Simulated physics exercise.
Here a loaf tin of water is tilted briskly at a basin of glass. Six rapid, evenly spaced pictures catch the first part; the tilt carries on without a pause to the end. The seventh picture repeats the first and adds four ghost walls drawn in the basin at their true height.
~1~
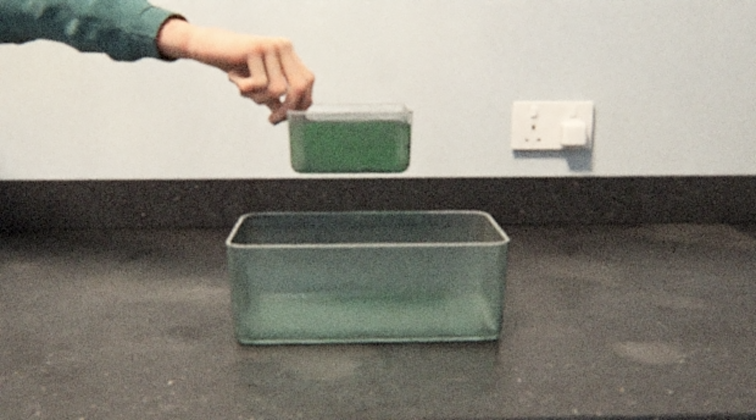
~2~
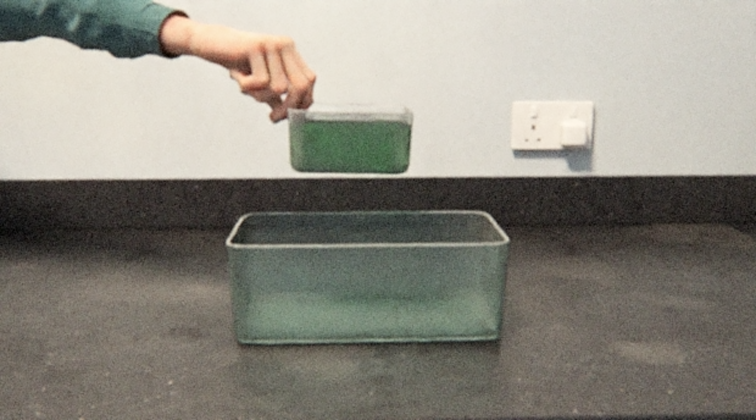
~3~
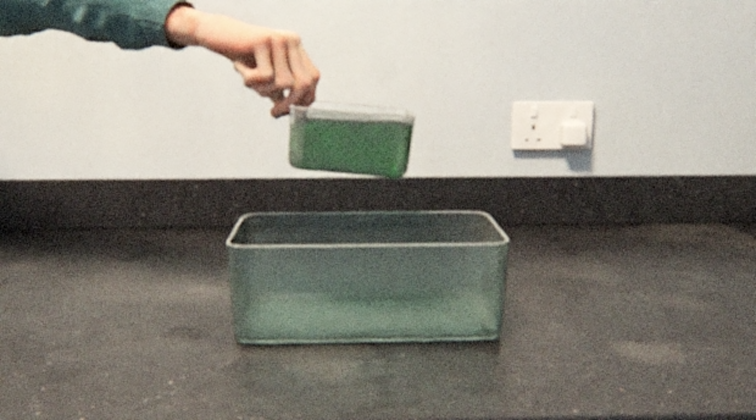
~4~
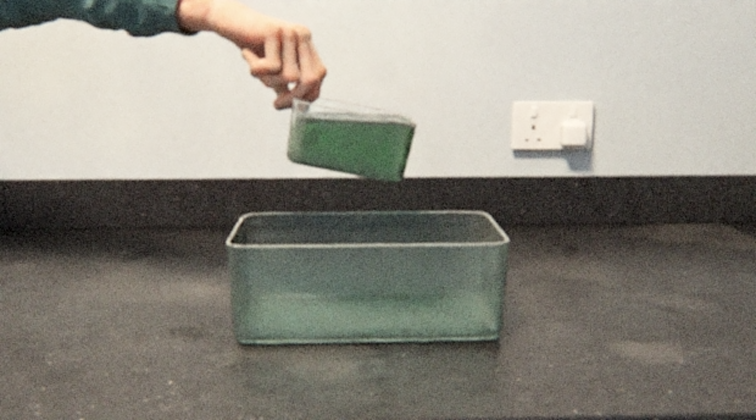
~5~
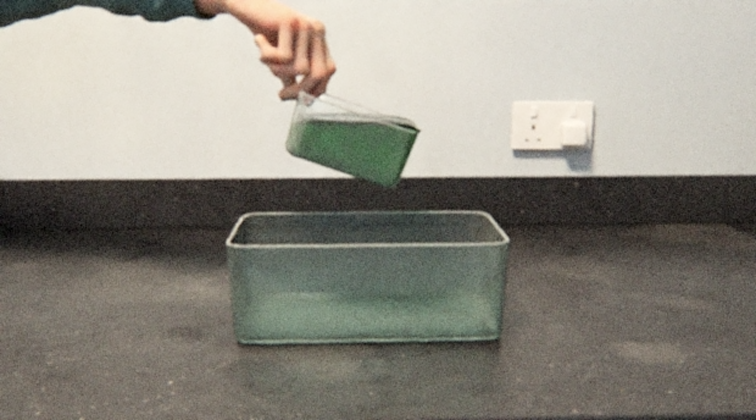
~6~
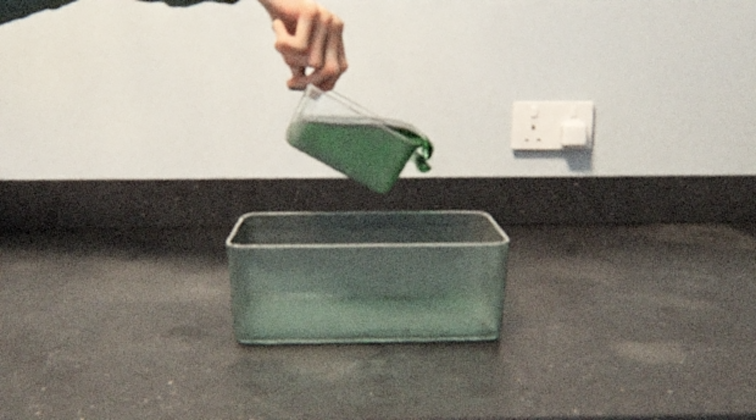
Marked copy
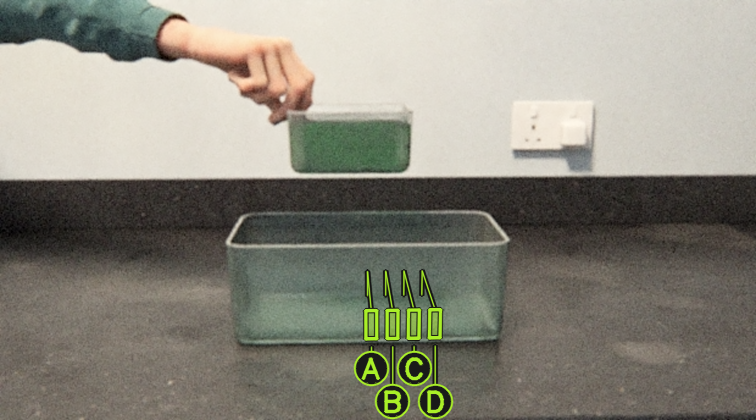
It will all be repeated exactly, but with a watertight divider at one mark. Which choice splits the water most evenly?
It is D.
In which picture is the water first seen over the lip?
Picture 5.
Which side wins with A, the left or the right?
The right side.
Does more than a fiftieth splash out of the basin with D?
No, it does not.
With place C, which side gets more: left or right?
More ends on the right.
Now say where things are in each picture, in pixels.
Upright, lip at (407, 107); basin from (234, 341) to (502, 337); nothing has left yet, in the first frame.
Upright, lip at (408, 109); nothing has left yet, in the second frame.
Tipped about 5°, lip at (409, 112); nothing has left yet, in the third frame.
Tipped about 11°, lip at (411, 119); nothing has left yet, in the fourth frame.
Tipped about 19°, lip at (413, 128); water is over the lip, down to (413, 128), in the fifth frame.
Tipped about 29°, lip at (413, 138); water is over the lip, down to (419, 165), in the sixth frame.
In lime, A at (371, 346); B at (392, 346); C at (414, 346); D at (435, 345).
With A, about 21 % ends left of the wall and 78 % right of it.
With B, about 25 % ends left of the wall and 75 % right of it.
With C, about 31 % ends left of the wall and 68 % right of it.
With D, about 47 % ends left of the wall and 52 % right of it.
